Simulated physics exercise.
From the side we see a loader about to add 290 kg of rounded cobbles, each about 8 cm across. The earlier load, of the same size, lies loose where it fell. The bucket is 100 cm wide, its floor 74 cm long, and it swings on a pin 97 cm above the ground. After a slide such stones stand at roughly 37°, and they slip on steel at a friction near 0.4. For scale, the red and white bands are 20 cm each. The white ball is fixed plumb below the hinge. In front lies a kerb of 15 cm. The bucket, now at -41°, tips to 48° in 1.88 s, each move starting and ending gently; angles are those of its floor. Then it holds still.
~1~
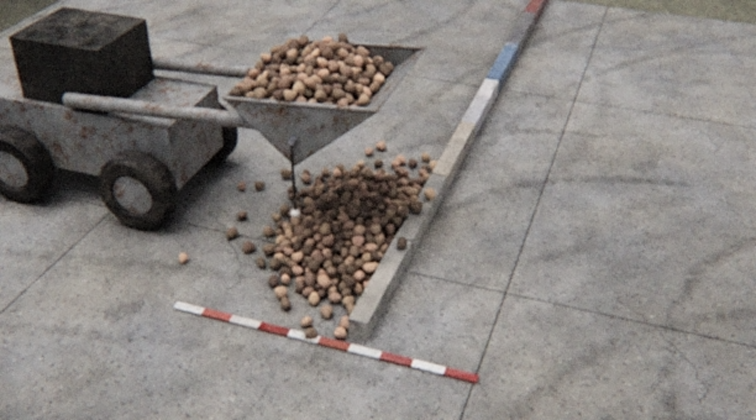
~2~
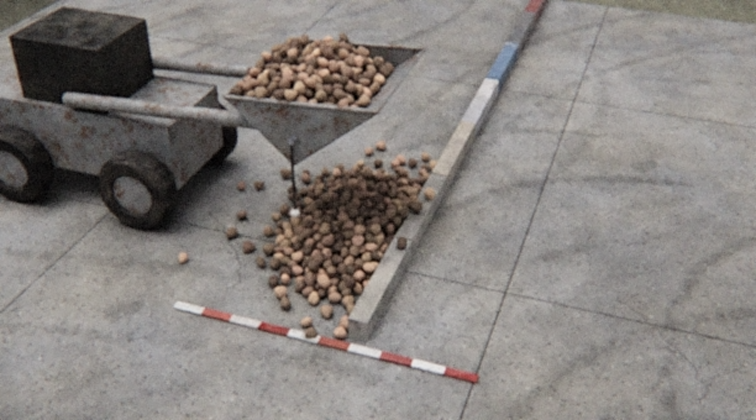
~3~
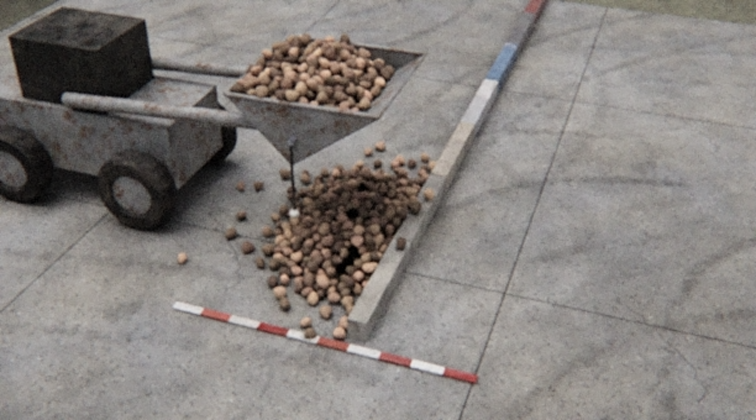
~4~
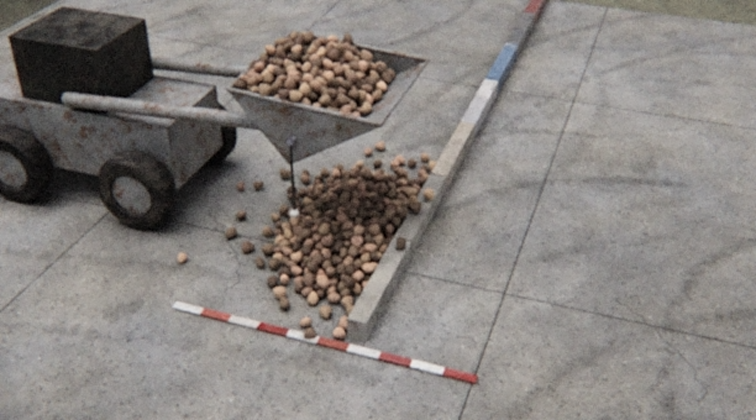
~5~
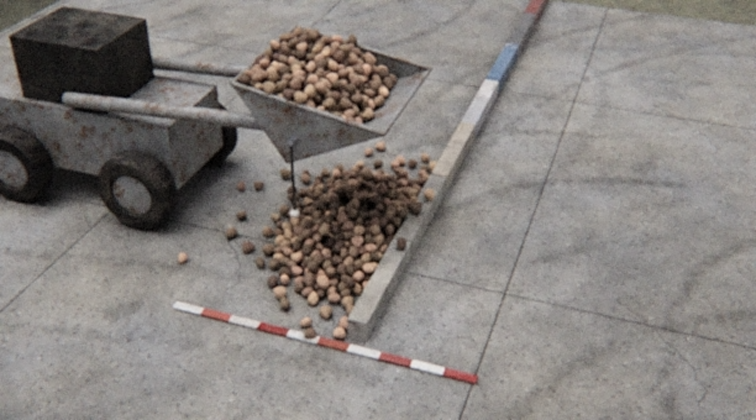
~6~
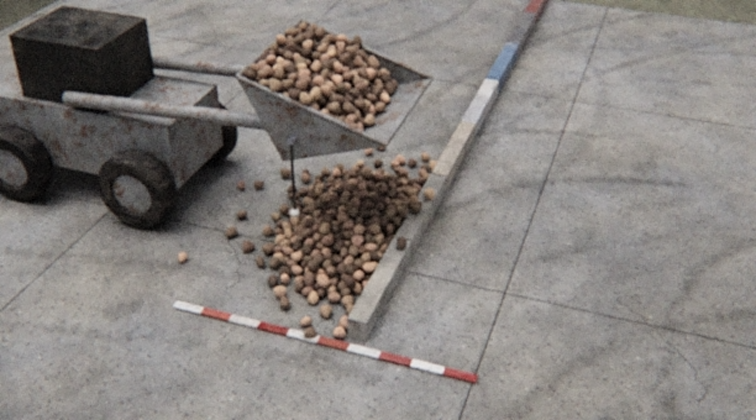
On a paved concrete surface, a small, grimy four-wheeled loader stood still while its bucket, heaped with rounded stones, gradually tilted downward to the right above a loose pile lying against a low kerb.
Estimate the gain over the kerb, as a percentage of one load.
Roughly 54 per cent of a load more.
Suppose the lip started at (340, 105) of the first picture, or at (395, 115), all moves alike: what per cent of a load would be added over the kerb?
Near 20 per cent from the first place, 75 from the second.
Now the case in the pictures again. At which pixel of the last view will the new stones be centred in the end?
Near (425, 233).
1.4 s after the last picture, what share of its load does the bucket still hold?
It holds some 5 per cent.
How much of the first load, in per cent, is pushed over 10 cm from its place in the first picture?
About 0 per cent.
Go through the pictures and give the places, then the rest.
The first frame shows lip at (377, 111), floor tilted -41°, highest stones at (323, 52). The earlier load is highest near (355, 202), 22 cm above ground level, 100 % on this side of the kerb.
In the second frame, the bucket is at -40°, its lip at (378, 112); the top of the load is at (323, 51).
The third frame shows lip at (379, 118), floor tilted -37°, highest stones at (318, 50).
The fourth frame shows lip at (382, 125), floor tilted -32°, highest stones at (315, 46).
In the fifth frame, the bucket is at -27°, its lip at (385, 134); the top of the load is at (302, 42).
The sixth frame shows lip at (387, 145), floor tilted -20°, highest stones at (300, 37).
Then, 0.8 s after the last picture the floor is at 34°; in per cent of one load, 80 in the bucket, 117 on this side of the kerb, 3 over the kerb; the foremost stones are at (433, 218).
Then, 1.4 s after the last picture the floor is at 48°; in per cent of one load, 4 in the bucket, 153 on this side of the kerb, 43 over the kerb; the foremost stones are at (528, 271).
Then, 1.7 s after the last picture the floor is at 48°; in per cent of one load, 0 in the bucket, 149 on this side of the kerb, 51 over the kerb; the foremost stones are at (585, 281).
Then, 4.2 s after the last picture the floor is at 48°; in per cent of one load, 0 in the bucket, 147 on this side of the kerb, 54 over the kerb; the foremost stones are at (614, 289). Net gain over the kerb, 54.
